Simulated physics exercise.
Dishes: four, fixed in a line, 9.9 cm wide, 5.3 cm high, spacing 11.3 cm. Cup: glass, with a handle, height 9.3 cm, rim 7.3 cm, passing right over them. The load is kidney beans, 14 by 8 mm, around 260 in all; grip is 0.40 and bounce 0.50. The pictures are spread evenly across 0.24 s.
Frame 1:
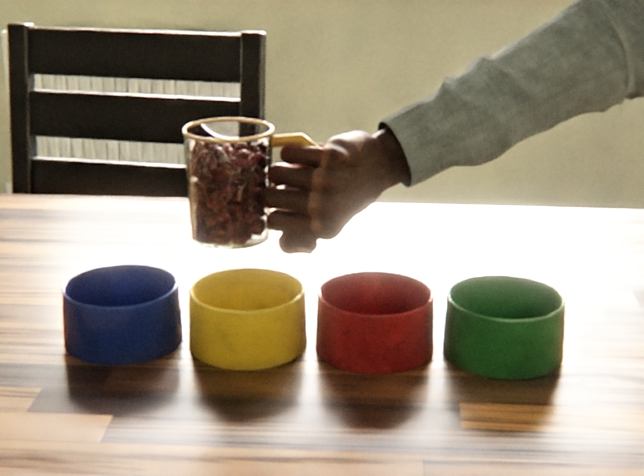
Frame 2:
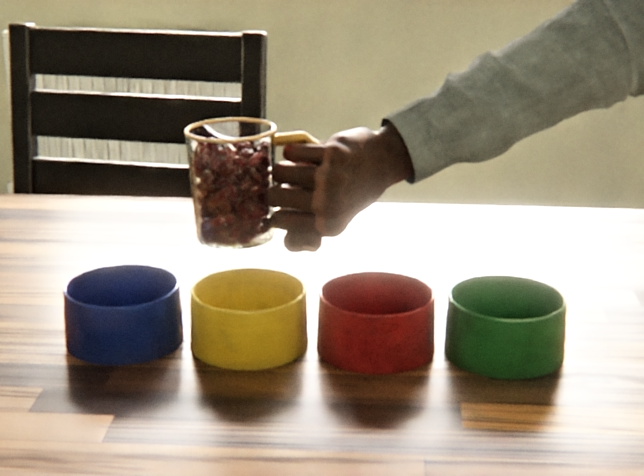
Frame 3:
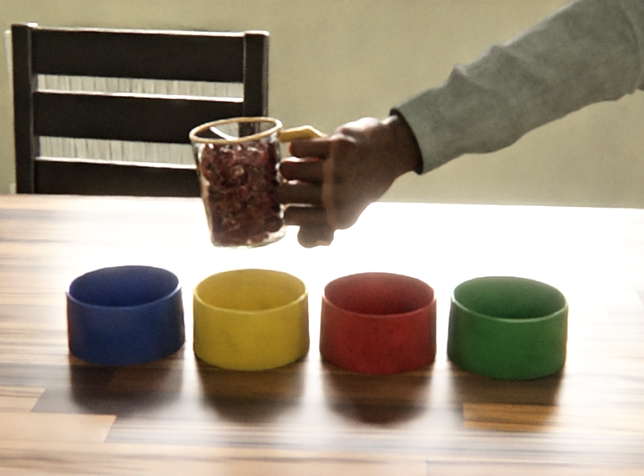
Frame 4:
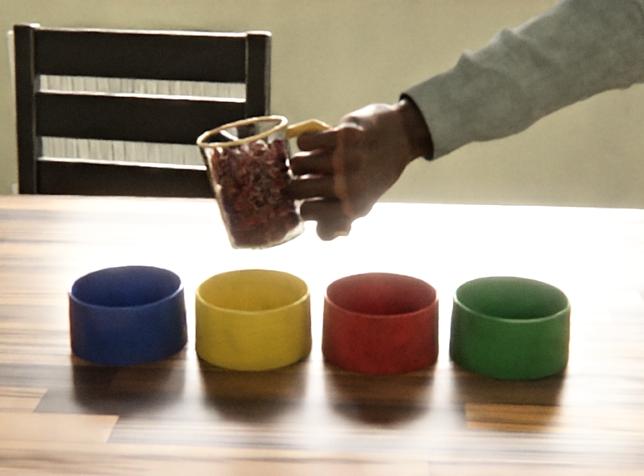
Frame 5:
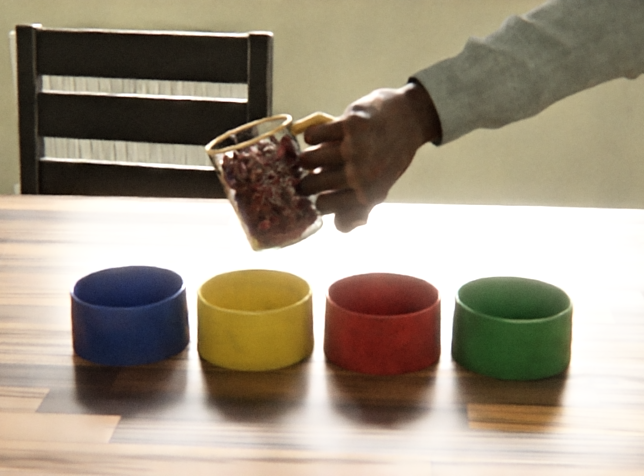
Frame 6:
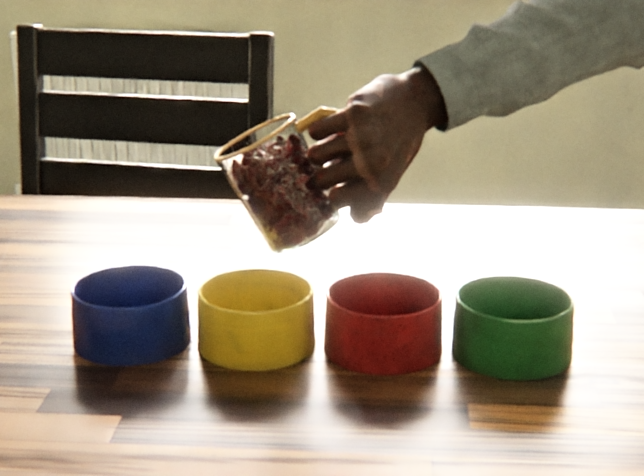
At a wooden table, a hand held a clear cup of dark red beans above blue, yellow, red and green dishes, then moved it slightly right while steadily tilting it toward the left.
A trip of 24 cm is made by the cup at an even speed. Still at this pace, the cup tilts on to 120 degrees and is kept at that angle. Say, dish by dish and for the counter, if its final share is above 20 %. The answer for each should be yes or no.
Red dish - yes, blue dish - no, green dish - no, yellow dish - no, counter - no.
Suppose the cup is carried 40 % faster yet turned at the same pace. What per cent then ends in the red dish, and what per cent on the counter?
The shares would then be red 40 and counter 40.
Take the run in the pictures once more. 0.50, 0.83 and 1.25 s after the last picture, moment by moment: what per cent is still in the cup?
Close to 95, 25 and 0 per cent respectively.
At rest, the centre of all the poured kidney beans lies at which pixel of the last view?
Resting centre estimate: Around (385, 326).
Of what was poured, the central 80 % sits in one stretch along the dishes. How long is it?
I'd put it near 7 cm.
Then, 0.50 s after the last picture, tilt 101 degrees; cup holds 95 %, yellow 5 %.
Then, 0.83 s after the last picture, tilt 120 degrees; cup holds 25 %, red 65 %, yellow 5 %.
Then, 1.25 s after the last picture, tilt 120 degrees; cup holds 0 %, red 85 %, yellow 5 %.
In the end, red 85 %, blue 0 %, green 0 %, yellow 5 %, counter 10 %.
